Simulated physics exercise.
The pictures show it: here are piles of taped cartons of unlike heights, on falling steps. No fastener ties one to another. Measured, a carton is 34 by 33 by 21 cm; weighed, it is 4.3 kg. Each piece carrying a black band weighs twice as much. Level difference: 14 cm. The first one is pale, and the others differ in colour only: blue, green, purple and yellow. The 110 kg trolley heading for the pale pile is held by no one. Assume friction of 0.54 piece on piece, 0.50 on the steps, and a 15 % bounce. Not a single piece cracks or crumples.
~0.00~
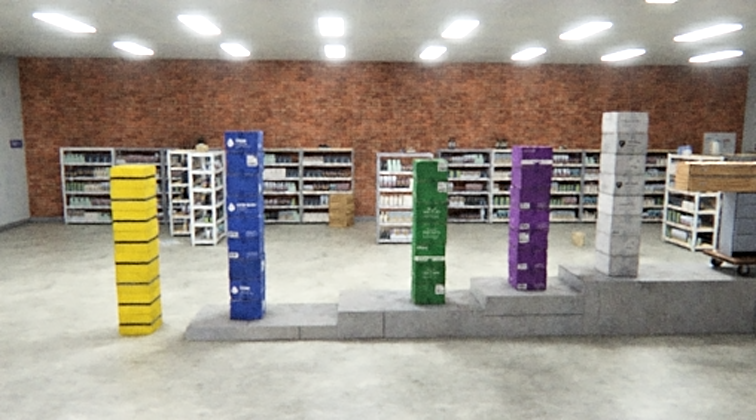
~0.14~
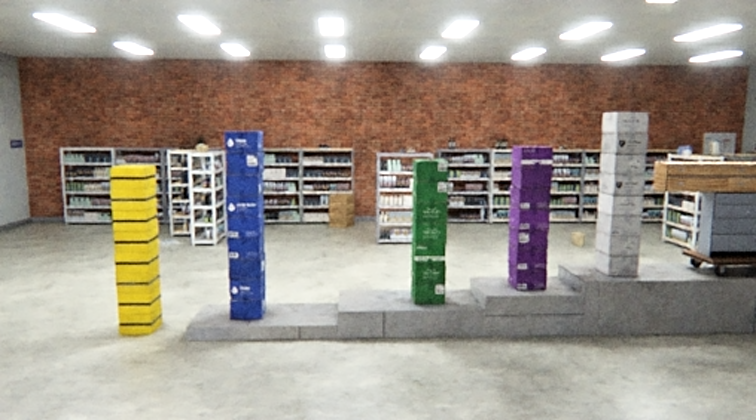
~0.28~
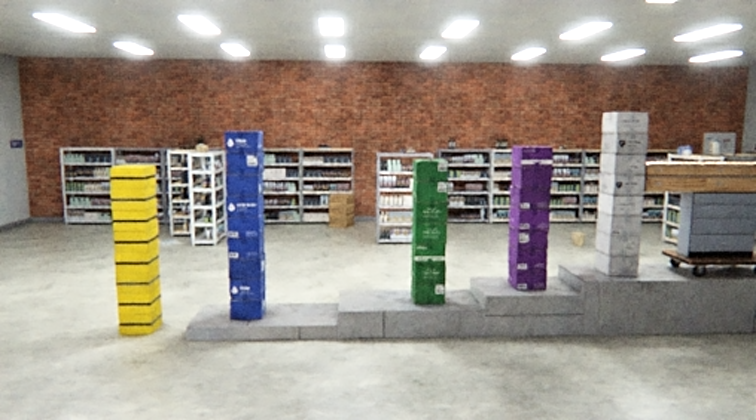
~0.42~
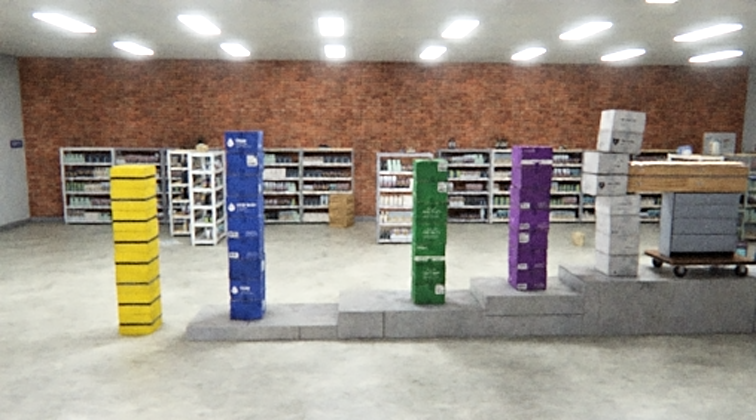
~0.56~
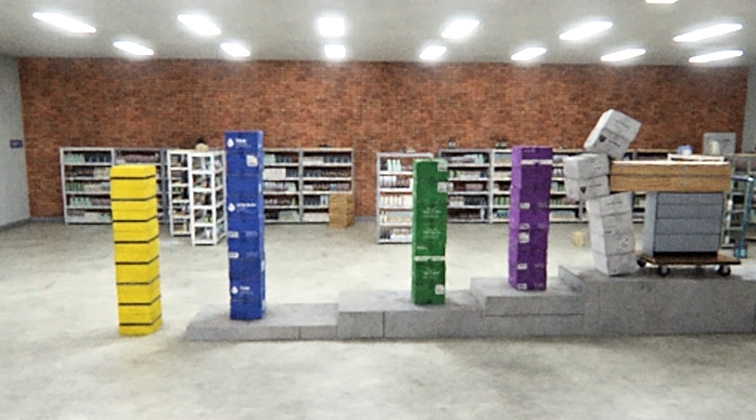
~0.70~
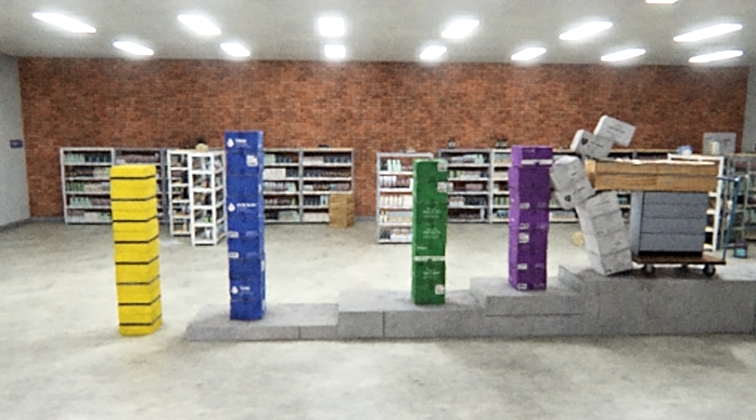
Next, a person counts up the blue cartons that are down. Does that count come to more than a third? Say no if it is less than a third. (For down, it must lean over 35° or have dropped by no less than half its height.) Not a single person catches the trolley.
No.
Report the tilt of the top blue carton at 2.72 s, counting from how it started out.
It sits at about 0 degrees.
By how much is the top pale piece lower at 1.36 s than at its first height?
Some 20 centimetres.
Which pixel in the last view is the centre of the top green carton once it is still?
It ends up centred close to (272, 299).
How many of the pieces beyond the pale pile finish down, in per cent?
It works out at roughly 45 per cent.
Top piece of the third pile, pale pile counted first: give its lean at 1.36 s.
The top piece is tilted around 0°.
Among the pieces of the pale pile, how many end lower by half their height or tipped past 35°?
4 of the pale pieces.
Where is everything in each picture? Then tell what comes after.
In the first frame (we follow the side turned to the camera), load (696, 172) 50 cm short; top blue carton (241, 142); top green carton (432, 171); no other piece has moved.
Load (674, 172) 26 cm short; top blue carton (241, 142), in the second frame.
Load (652, 172) 25 mm short; top blue carton (241, 142), in the third frame.
Load (632, 172) 19 cm in, top of the pale pile leaning 5°; top blue carton (241, 142); no other piece has moved, in the fourth frame.
Load (616, 171) 37 cm in, top of the pale pile leaning 28°; top blue carton (241, 142); no other piece has moved, in the fifth frame.
Load (602, 169) 54 cm in, top of the pale pile leaning 22°; top blue carton (241, 142); top purple carton (537, 157); one has shifted, in the sixth frame.
Around 1.36 s, 4 of the pale pile down; none of the 9 blue cartons down (0 of 31 in all colours); top blue carton unmoved; top purple carton tipped 16°.
Around 2.02 s, 4 of the pale pile down; none of the 9 blue cartons down (7 of 31 in all colours); top blue carton unmoved; top purple carton tipped 25°, 25 cm lower.
Around 2.72 s, 4 of the pale pile down; none of the 9 blue cartons down (14 of 31 in all colours); top blue carton unmoved; top green carton on its side.
Finally (4.5 s), 4 of the pale pile down; none of the 9 blue cartons down (14 of 31 in all colours); top blue carton displaced 23 mm; top purple carton upside down. That is 0 per cent. Seen by the last camera, middles, top blue carton near (242, 142), top purple carton near (314, 291).
